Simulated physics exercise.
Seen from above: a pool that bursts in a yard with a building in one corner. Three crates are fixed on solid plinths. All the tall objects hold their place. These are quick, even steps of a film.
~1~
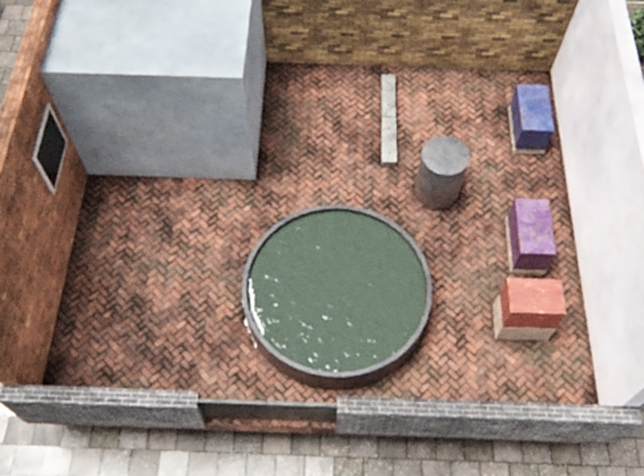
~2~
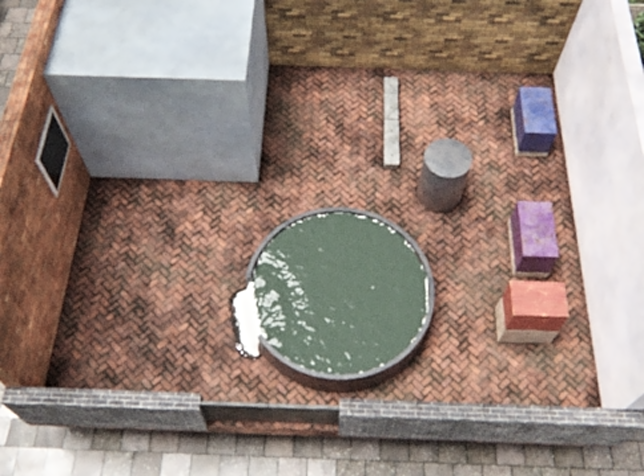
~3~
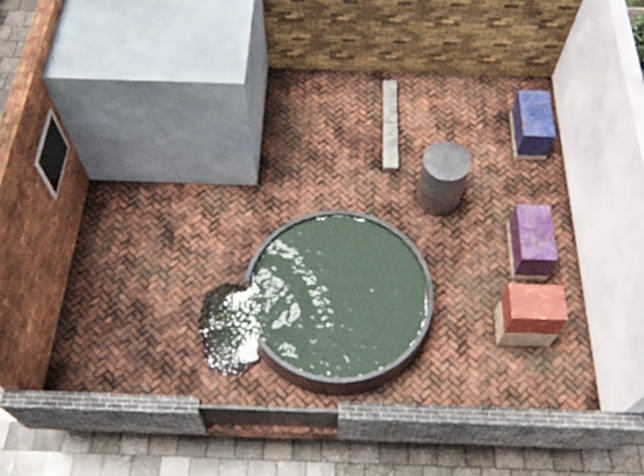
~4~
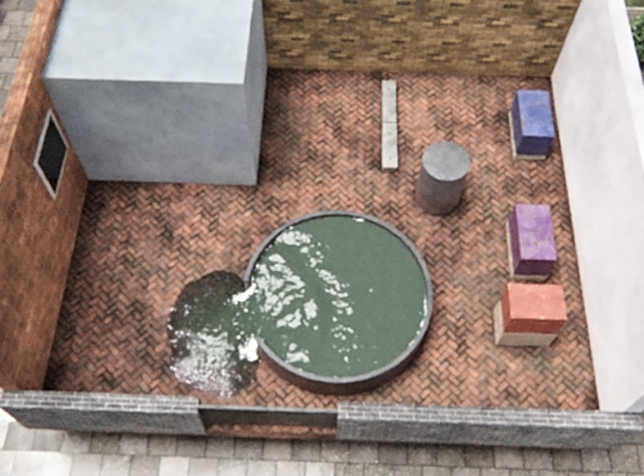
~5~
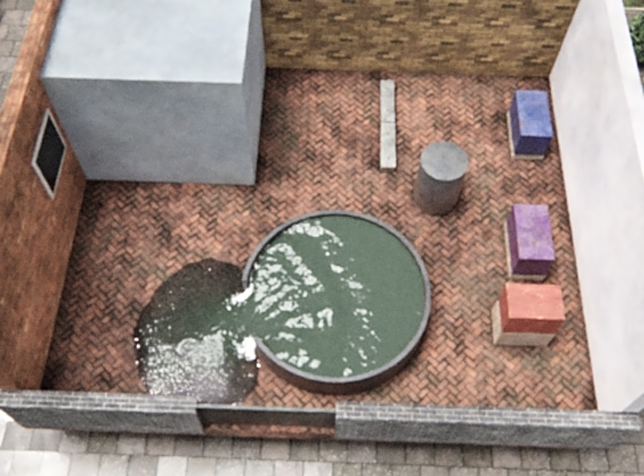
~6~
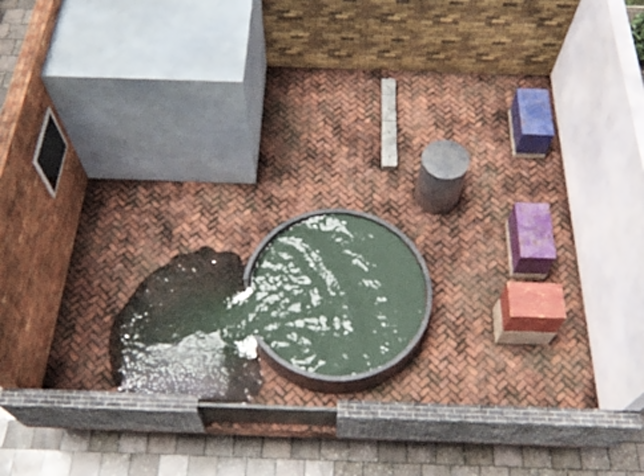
At the start, a round pool of green water sits still in a walled brick yard, with a grey block building in the corner and coloured boxes along the right. Water then bursts from the pool's left side in a white gush, and spreads leftward over the bricks in a widening dark puddle.
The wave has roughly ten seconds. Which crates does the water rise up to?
One by one: The purple crate stays dry; the blue crate stays dry; the red crate stays dry.
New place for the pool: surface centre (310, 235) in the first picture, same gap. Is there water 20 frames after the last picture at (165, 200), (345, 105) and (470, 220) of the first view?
In turn: Covered, not flooded, clear.
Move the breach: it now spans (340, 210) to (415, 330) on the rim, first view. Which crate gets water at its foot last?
Last comes the one in blue.
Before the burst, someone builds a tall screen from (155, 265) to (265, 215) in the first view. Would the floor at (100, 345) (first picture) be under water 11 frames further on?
At that place: Flooded.
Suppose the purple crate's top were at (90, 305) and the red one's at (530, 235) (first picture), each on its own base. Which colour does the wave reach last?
Last comes the blue one.
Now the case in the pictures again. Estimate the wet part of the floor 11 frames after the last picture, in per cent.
I make it 25 per cent.
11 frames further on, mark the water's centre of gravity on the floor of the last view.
Around (273, 316).
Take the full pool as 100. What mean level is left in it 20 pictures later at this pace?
Near 58 in a hundred.
A moment on, water covers 20 % of the floor; the purple crate not reached, the blue crate not reached, the red crate not reached.
Next, water covers 25 % of the floor; the purple crate not reached, the blue crate not reached, the red crate not reached.
Then, water covers 25 % of the floor; the purple crate not reached, the blue crate not reached, the red crate not reached.
Later, water covers 45 % of the floor; the purple crate not reached, the blue crate not reached, the red crate not reached.
In the end, water covers 80 % of the floor; the purple crate stayed above the water, the blue crate stayed above the water, the red crate stayed above the water.
